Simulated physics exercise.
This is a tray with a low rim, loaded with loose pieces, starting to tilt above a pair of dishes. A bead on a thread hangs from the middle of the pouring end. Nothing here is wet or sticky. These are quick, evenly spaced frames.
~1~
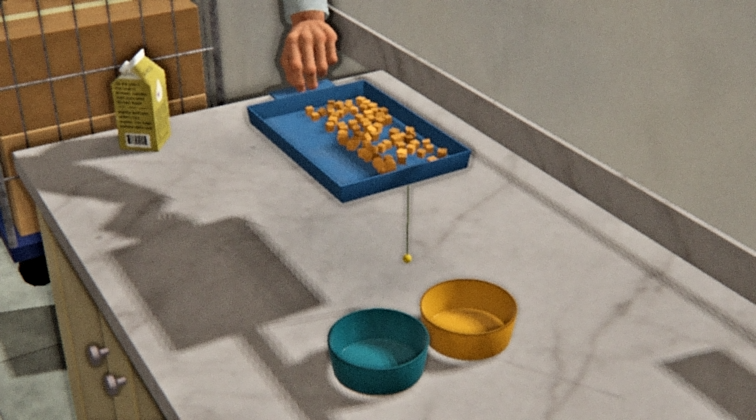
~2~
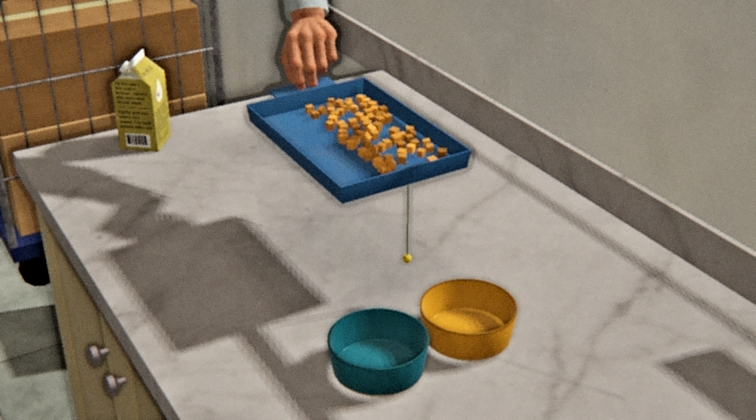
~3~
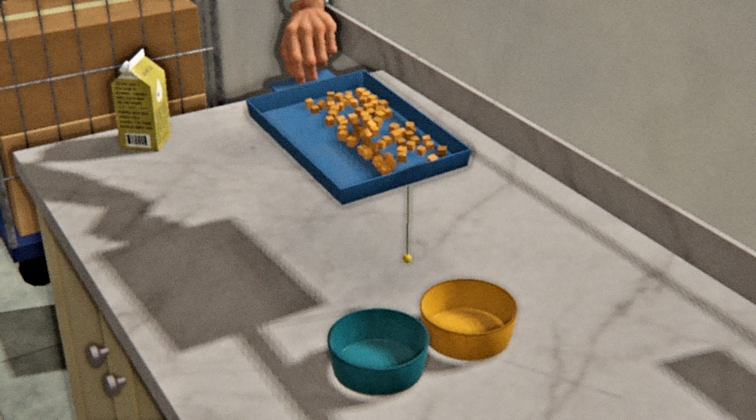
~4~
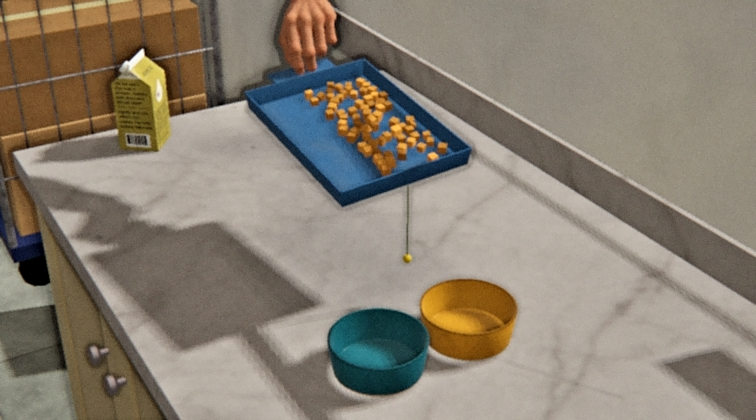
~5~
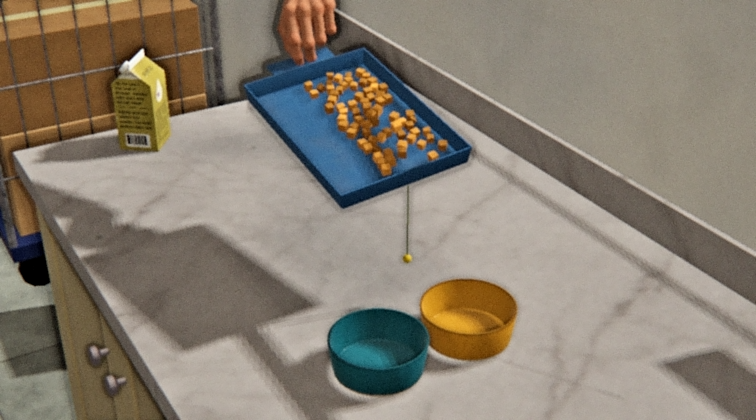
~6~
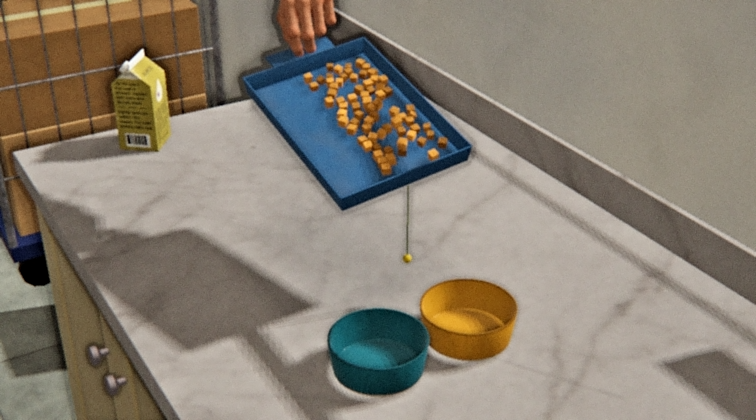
A hand raises the back of a blue tray of croutons above two bowls.
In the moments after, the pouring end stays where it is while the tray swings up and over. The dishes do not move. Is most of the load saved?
In the dishes lies less than half of it.
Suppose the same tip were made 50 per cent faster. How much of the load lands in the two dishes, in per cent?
Near 10 %.
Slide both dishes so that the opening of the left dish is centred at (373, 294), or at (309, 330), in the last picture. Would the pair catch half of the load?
In turn: More than half; the larger part.
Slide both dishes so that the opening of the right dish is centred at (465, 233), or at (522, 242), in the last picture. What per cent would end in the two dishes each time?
In turn 0 and 0 in a hundred.
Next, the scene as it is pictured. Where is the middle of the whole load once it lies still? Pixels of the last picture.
Roughly at (358, 331).
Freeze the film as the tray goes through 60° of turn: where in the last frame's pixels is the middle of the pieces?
Close to (362, 168).
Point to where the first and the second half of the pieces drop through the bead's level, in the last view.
Early half (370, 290), late half (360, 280).
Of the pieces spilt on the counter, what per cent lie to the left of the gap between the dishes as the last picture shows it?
Close to 100 per cent.
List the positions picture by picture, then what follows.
Corners of the pouring end at (342, 185) and (468, 150), level; middle of the load at (370, 131), croutons; left dish at (405, 378); right dish at (496, 343); bead on its thread at (407, 259), in the first picture.
Corners of the pouring end at (342, 185) and (468, 150), level; middle of the load at (370, 130), in the second picture.
Corners of the pouring end at (342, 187) and (468, 149), tipped barely, lowest at the left corner; middle of the load at (370, 126), in the third picture.
Corners of the pouring end at (342, 190) and (468, 147), tipped a little, lowest at the left corner; middle of the load at (370, 120), in the fourth picture.
Corners of the pouring end at (342, 193) and (468, 146), tipped a little, lowest at the left corner; middle of the load at (370, 114), in the fifth picture.
Corners of the pouring end at (342, 196) and (469, 145), tipped clearly, lowest at the left corner; middle of the load at (370, 109); left dish at (405, 378); right dish at (496, 343), in the sixth picture.
Soon after the last picture, tray tipped steeply; all on the tray.
A little later, tray tipped right over; all on the tray.
Later still, tray tipped past a quarter turn; a small part in the left dish; a stray few in the right dish; most outside both.
At rest, tray tipped past a quarter turn; a small part in the left dish; a stray few in the right dish; most outside both.
